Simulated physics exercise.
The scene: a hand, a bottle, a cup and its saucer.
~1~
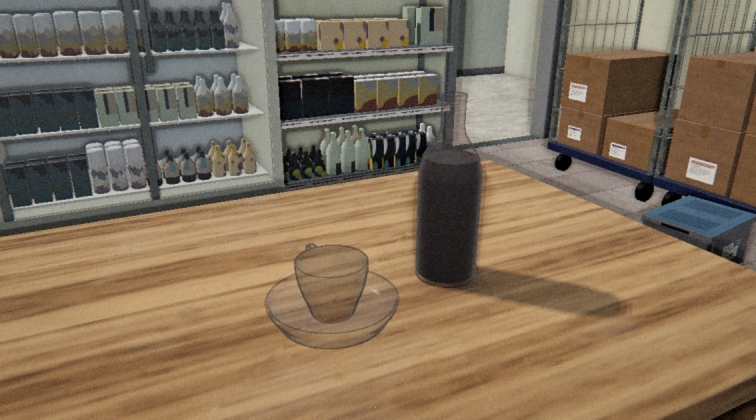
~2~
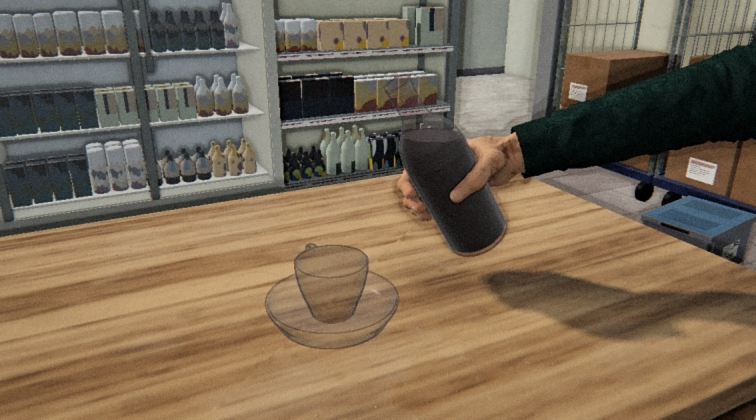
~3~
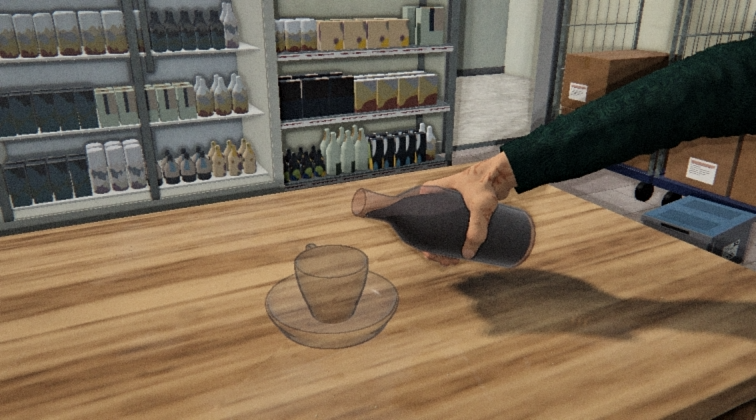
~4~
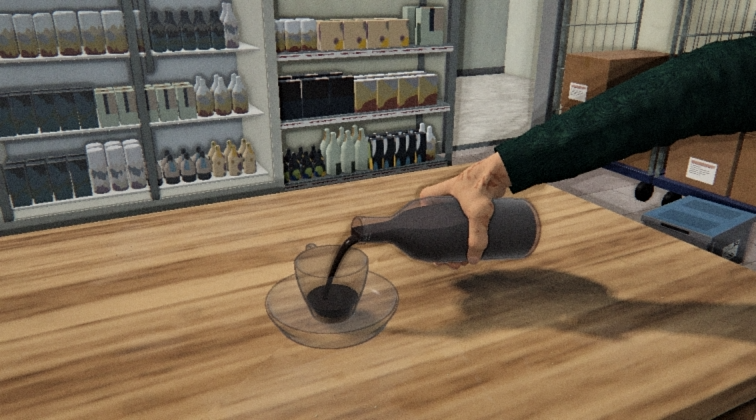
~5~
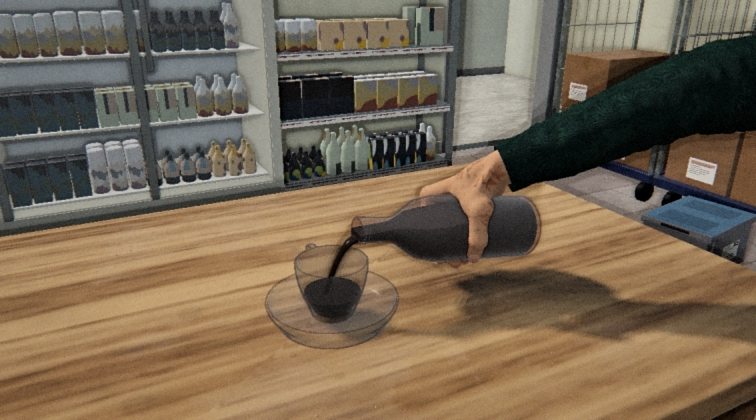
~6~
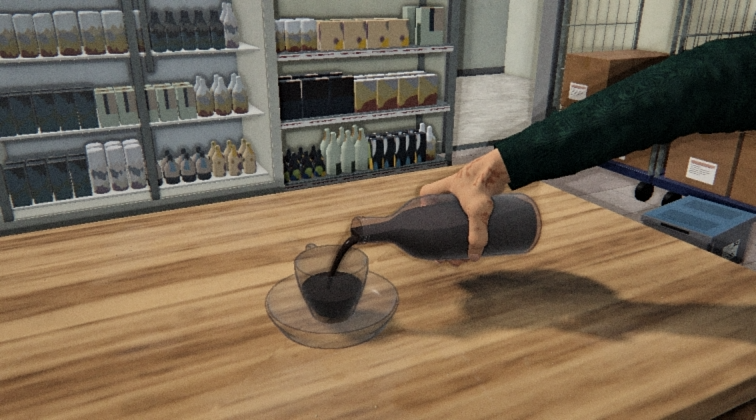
A hand lifts a bottle, tips it left and pours dark liquid into a cup.
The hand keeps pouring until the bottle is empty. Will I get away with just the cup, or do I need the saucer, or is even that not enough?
Even the saucer is not enough.
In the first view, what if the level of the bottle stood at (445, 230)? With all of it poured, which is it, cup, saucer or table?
Outcome: Overflow to saucer only.
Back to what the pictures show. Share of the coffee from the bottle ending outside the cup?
I make it 70 per cent.
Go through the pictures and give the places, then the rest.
The first picture shows before the pour; bottle (450, 186) about two thirds full; cup (332, 284) empty; saucer (360, 334) dry.
In the second picture, the bottle is on its way; bottle (440, 163) tipped 30° with all of its load; cup (332, 284) empty.
The third picture shows the coffee nears the lip; bottle (440, 221) tipped 70° with all of its load; cup (332, 284) empty.
The fourth picture shows pouring; bottle (442, 229) tipped 80° with nearly all of its load; cup about a quarter full, surface at (333, 297).
The fifth picture shows pouring; bottle (442, 228) tipped 80° with nearly all of its load; cup (332, 284) about a third full.
The sixth picture shows pouring; bottle (442, 227) tipped 80° with nearly all of its load; cup about half full, surface at (332, 286); saucer (360, 334) dry.
A moment on, the cup is full to the brim; the saucer is wet, with room to spare.
Further on, the cup is full to the brim; the saucer is full and running over.
When it is over, the cup is full to the brim; the saucer is full and running over.
